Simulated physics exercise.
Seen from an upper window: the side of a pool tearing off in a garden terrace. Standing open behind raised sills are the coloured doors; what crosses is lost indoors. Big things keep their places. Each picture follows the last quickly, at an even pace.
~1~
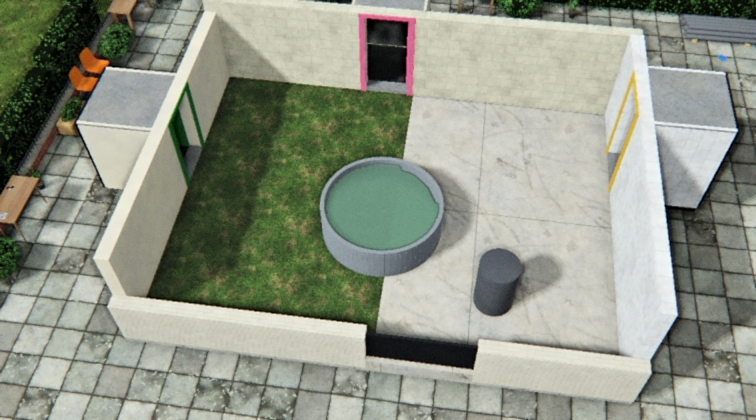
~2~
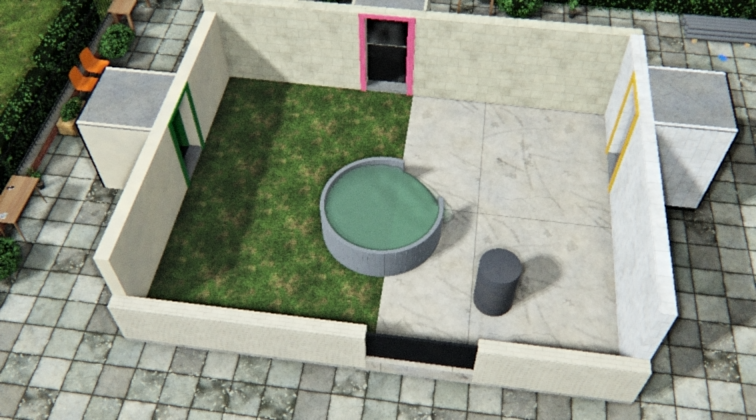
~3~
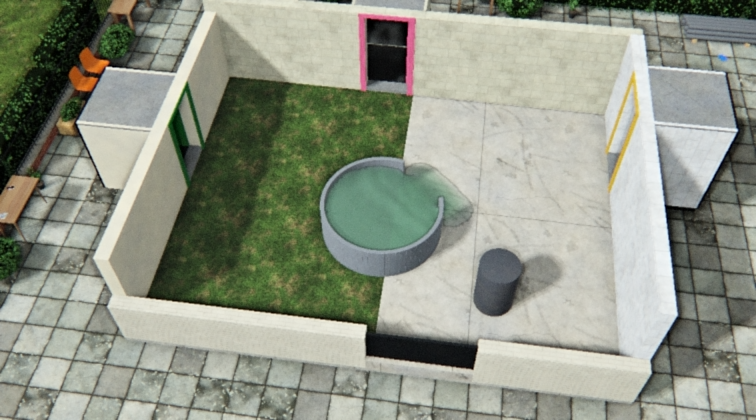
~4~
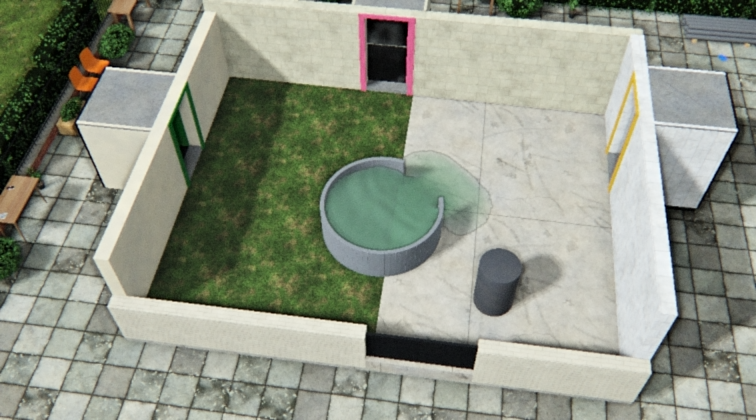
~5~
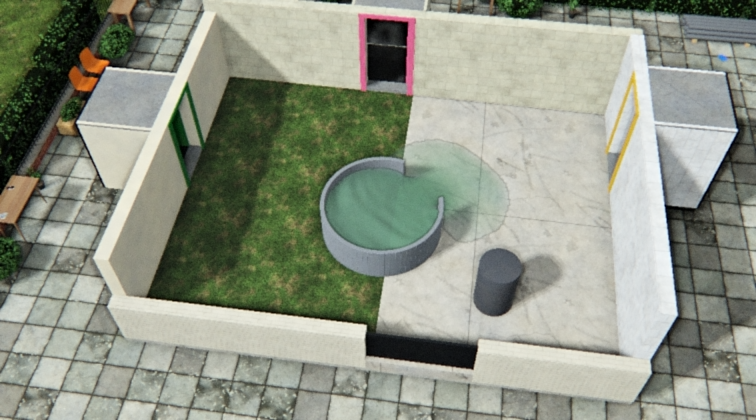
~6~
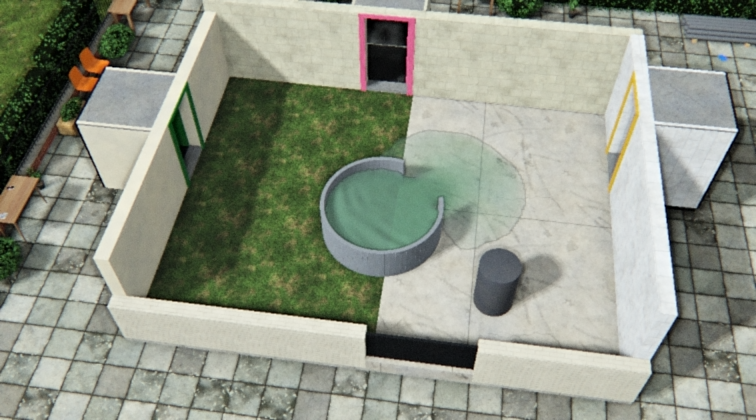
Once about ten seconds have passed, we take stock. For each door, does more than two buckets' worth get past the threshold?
I predict the yellow door will overshoot two buckets, I predict the green door will remain at two buckets or below, I predict the pink door will remain at two buckets or below.
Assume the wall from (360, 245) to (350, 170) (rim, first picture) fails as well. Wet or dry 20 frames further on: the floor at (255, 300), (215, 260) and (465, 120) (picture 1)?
Taken one by one: Sodden, then sodden, then unaffected.
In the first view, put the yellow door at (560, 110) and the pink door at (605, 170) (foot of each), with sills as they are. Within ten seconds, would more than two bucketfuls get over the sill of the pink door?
For the pink door, the answer is that it crosses the line.
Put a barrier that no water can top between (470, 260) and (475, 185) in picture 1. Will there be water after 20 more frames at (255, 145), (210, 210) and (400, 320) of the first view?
Taking them in order, I'd say parched, parched and soaked.
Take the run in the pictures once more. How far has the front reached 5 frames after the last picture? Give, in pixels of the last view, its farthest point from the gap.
The farthest wet spot is near (576, 136).
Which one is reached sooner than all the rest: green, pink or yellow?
The door marked yellow.
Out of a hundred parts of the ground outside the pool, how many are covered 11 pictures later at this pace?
Roughly 30 percent, I reckon.
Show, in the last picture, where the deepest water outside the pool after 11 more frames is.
About at (601, 114).
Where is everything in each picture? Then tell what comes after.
The first frame shows still water in the round tank at (382, 206).
In the second frame, the front is at a hidden place, out from the gap on the round tank's far side.
In the third frame, the front is at (423, 166), out from the gap on the round tank's far side.
In the fourth frame, the front is at (431, 153), out from the gap on the round tank's far side.
In the fifth frame, water pours out on the round tank's far side and has run to (503, 189).
In the sixth frame, the front is at (513, 171), out from the gap on the round tank's far side.
A moment on, water covers 25 % of the floor; the yellow door not reached, the green door not reached, the pink door not reached.
Next, water covers 30 % of the floor; the yellow door under two buckets in, the green door not reached, the pink door not reached.
Then, water covers 35 % of the floor; the yellow door over two buckets in, the green door not reached, the pink door wet at the sill, nothing in.
Later, water covers 50 % of the floor; the yellow door far over two buckets in, the green door not reached, the pink door wet at the sill, nothing in.
In the end, water covers 70 % of the floor; the yellow door far over two buckets in, the green door not reached, the pink door wet at the sill, nothing in.
